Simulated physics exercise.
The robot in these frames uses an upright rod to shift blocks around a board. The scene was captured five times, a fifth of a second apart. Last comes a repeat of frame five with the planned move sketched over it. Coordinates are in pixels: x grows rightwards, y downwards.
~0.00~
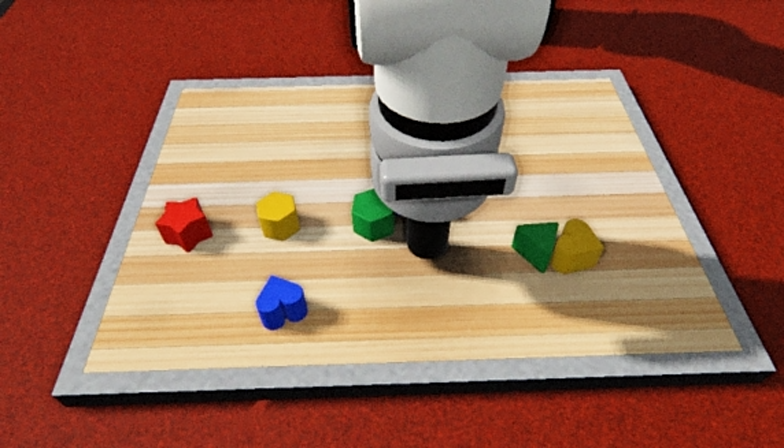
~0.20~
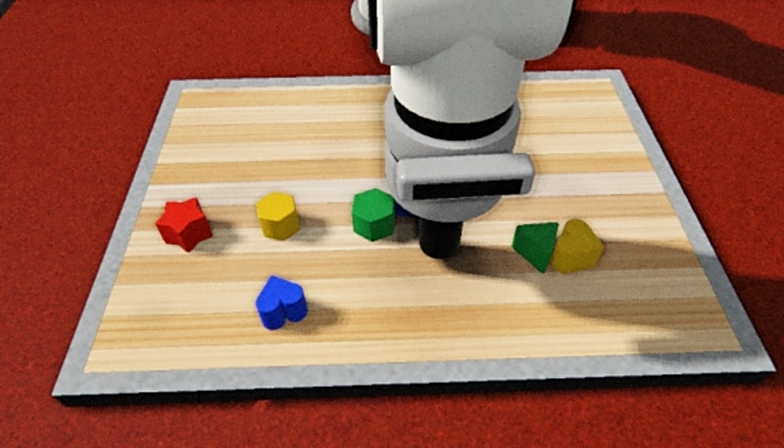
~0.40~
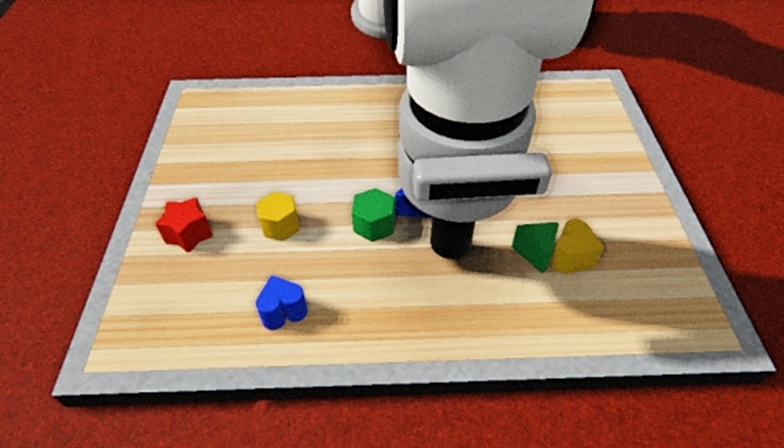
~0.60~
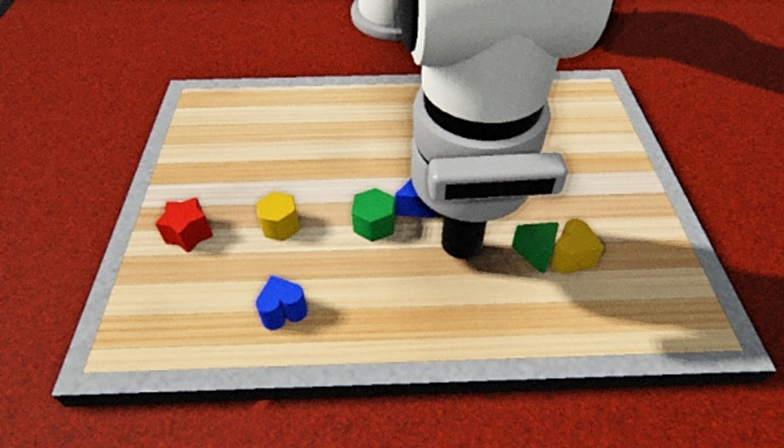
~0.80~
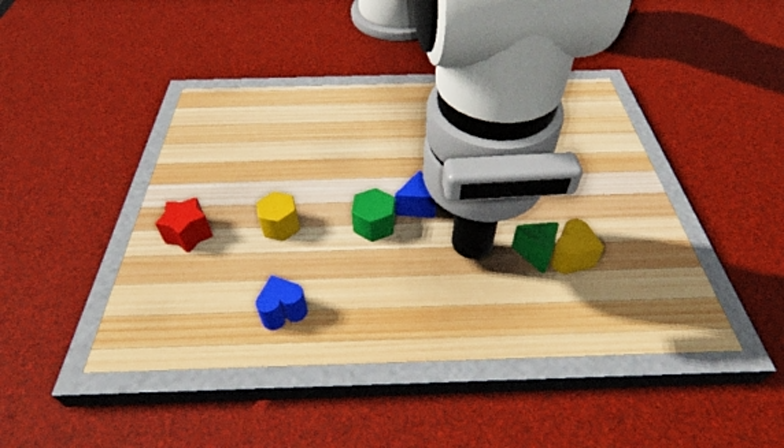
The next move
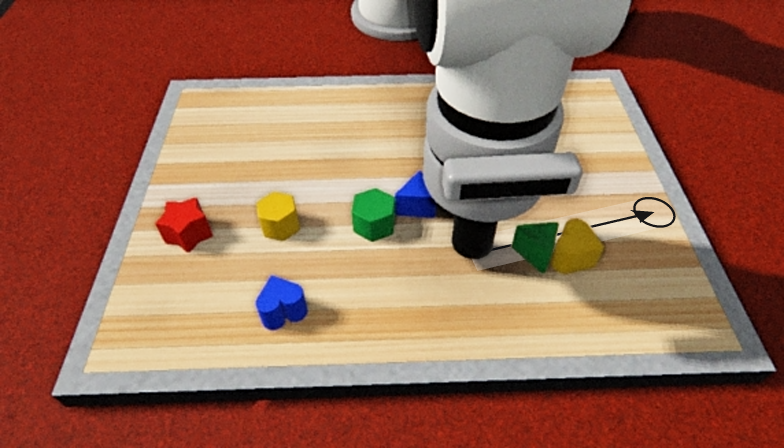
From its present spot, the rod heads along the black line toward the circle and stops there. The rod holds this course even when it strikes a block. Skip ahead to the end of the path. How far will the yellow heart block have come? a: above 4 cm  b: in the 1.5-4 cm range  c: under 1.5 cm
My pick is b.
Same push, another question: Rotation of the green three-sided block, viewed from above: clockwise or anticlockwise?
From the top: Clockwise.
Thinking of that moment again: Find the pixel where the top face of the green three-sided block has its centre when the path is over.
Its top face will be centred at roughly (636, 227).
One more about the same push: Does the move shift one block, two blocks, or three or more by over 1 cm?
Going by the path, two blocks will move.
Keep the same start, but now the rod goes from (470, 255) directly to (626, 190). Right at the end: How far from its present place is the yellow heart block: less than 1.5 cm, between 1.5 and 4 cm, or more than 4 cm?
It gets moved 1.5 to 4 cm.
Path on the board, from (470, 255) to (654, 212).
The first path, step by step. One third of the way, rod (538, 229); green three-sided block (577, 226), turned 45° clockwise; yellow heart block (605, 246), turned 35° clockwise.
Two thirds of the way, rod (600, 215); green three-sided block (632, 226), turned 95° clockwise; yellow heart block (614, 250), turned 55° clockwise.
At the end, rod (660, 201); blue three-sided block in place; green three-sided block (636, 227), turned 110° clockwise; yellow heart block (614, 250), turned 55° clockwise.
